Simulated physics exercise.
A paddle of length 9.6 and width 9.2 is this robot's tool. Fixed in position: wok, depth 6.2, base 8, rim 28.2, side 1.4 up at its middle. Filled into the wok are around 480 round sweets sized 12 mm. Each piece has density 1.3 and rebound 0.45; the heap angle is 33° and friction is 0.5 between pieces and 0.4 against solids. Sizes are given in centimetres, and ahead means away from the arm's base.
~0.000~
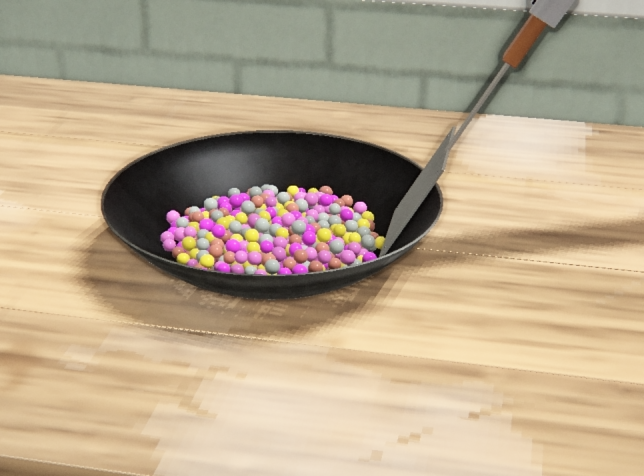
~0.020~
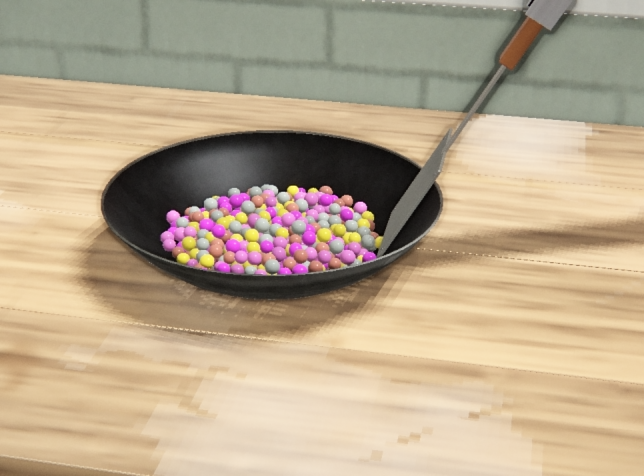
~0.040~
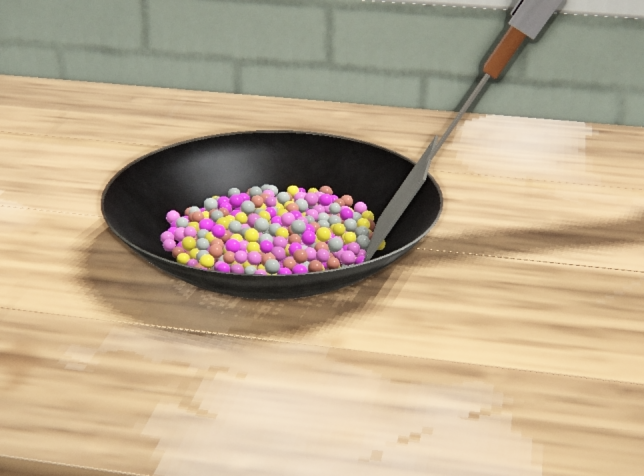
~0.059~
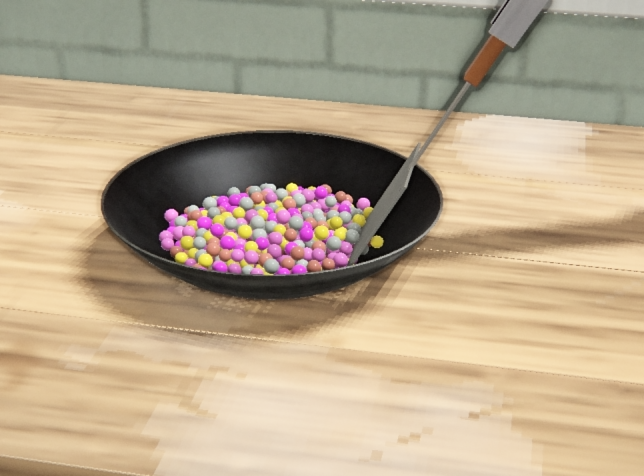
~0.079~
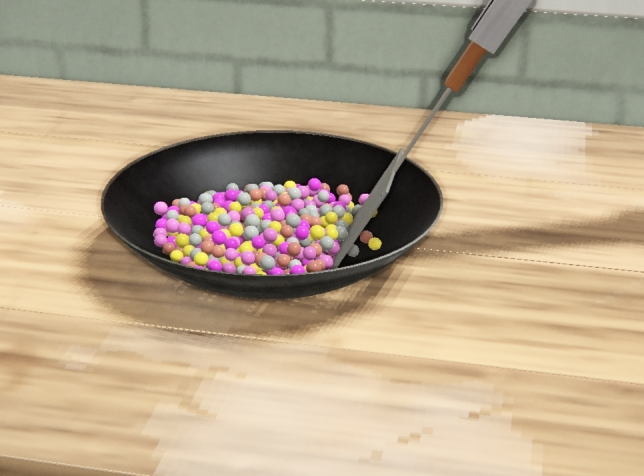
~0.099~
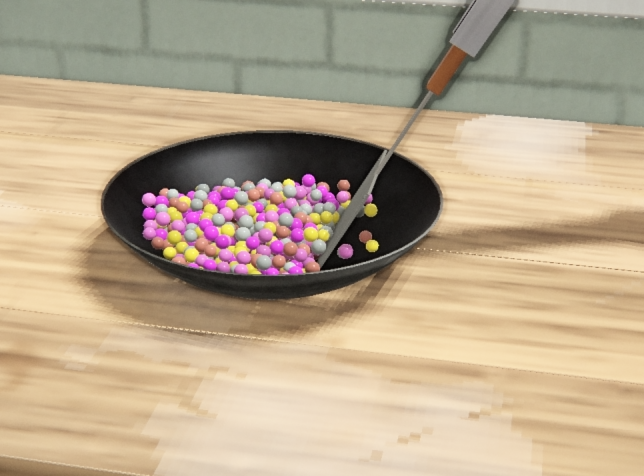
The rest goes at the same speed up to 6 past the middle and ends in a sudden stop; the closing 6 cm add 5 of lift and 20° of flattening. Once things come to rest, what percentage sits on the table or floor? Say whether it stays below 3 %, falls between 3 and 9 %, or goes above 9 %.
It falls between 3 and 9 %.
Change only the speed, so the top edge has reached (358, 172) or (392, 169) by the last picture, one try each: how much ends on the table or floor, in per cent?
15 % and 0 %.
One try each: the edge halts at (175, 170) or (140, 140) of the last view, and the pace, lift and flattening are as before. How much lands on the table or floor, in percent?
Close to 25 and close to 40 per cent, respectively.
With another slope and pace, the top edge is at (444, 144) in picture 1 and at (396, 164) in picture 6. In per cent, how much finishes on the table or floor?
About 0 per cent.
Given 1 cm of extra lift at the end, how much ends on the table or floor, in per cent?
Some 10 per cent.
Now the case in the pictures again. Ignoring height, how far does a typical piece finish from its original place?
Somewhere about 5 centimetres, I'd say.
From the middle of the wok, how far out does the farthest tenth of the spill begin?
It comes out at close to 35 centimetres.
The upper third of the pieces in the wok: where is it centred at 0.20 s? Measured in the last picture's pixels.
About pixel (182, 197).
After 0.15 s, sloping 61°, highest piece 7 above the table; 480 in the wok.
After 0.20 s, sloping 52°, highest piece 10 above the table; 479 in the wok, 1 on the blade or in flight.
After 0.42 s, sloping 41°, highest piece 9 above the table; 458 in the wok, 14 on the table or floor, 8 on the blade or in flight.
After 1.47 s, sloping 41°, highest piece 7 above the table; 458 in the wok, 22 on the table or floor.
At rest, 458 in the wok, 22 on the table or floor. That is 5 % on the table or floor.
